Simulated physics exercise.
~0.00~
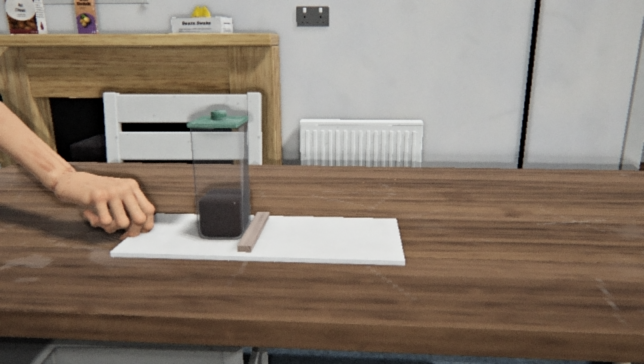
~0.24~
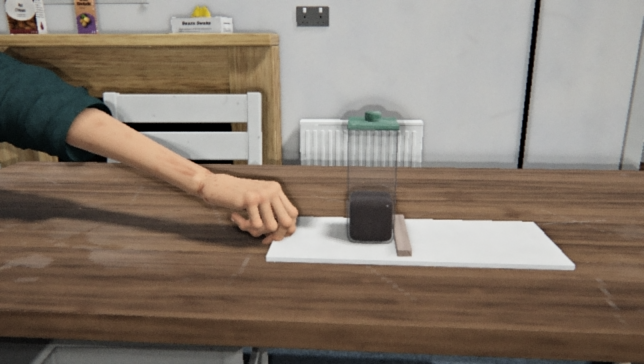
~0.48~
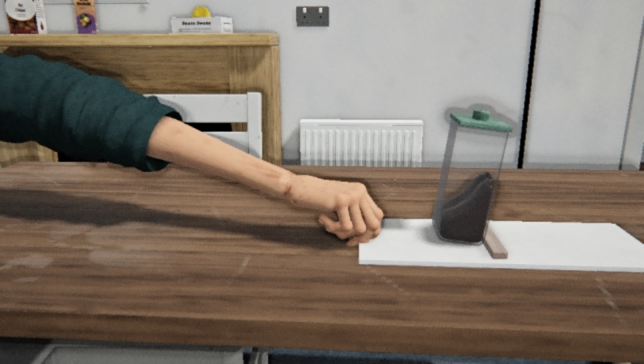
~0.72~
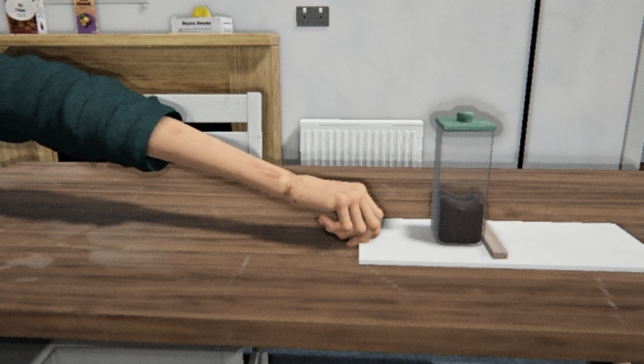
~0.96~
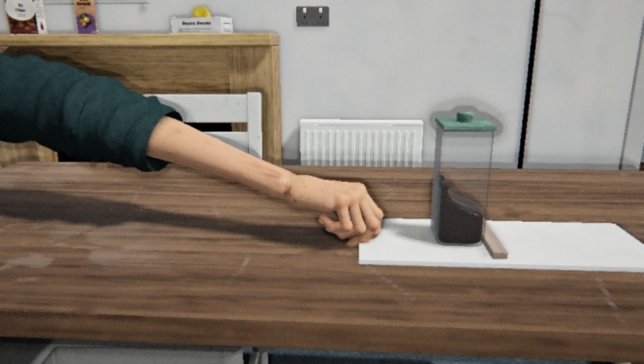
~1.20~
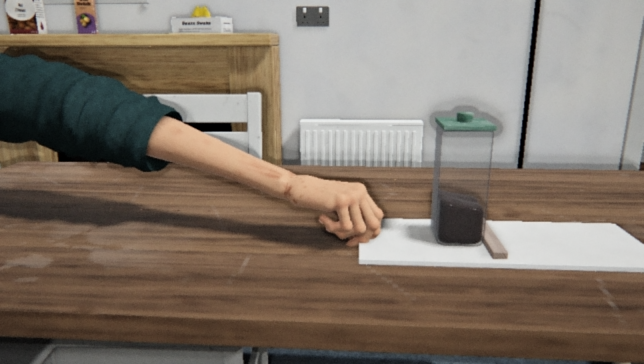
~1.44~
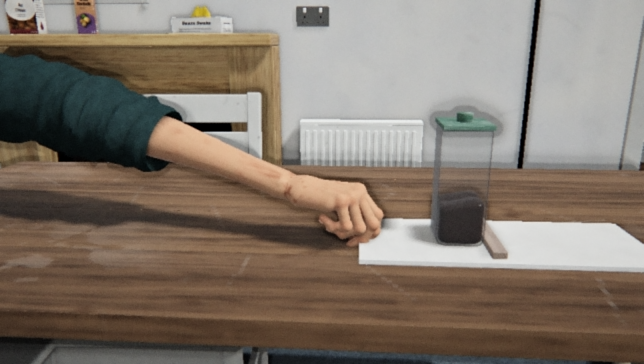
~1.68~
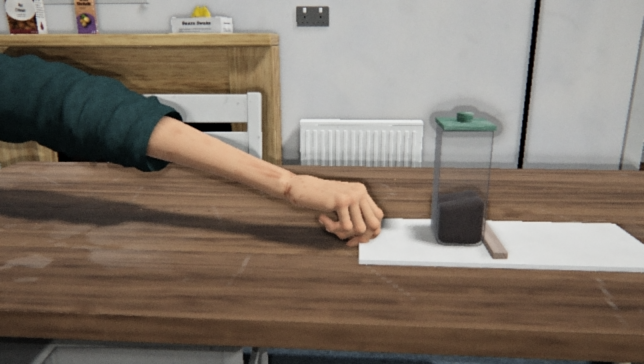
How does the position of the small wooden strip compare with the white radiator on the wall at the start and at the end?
At the start the wooden strip is to the left of the radiator, in front of the white chair. By the end it has been carried along with the board and lies to the right of the radiator.
At the start, a hand holds the left end of a white board on a wooden table, where a clear square bottle with a green cap and dark contents stands behind a small wooden strip. The hand and board glide to the right, carrying the bottle and strip along. As the board comes to a stop, the bottle tips slightly to the right against the strip and the dark contents surge up that side. The bottle then rocks back upright. The contents slosh and gradually calm while the hand stays at the board's edge, and the bottle ends up standing.
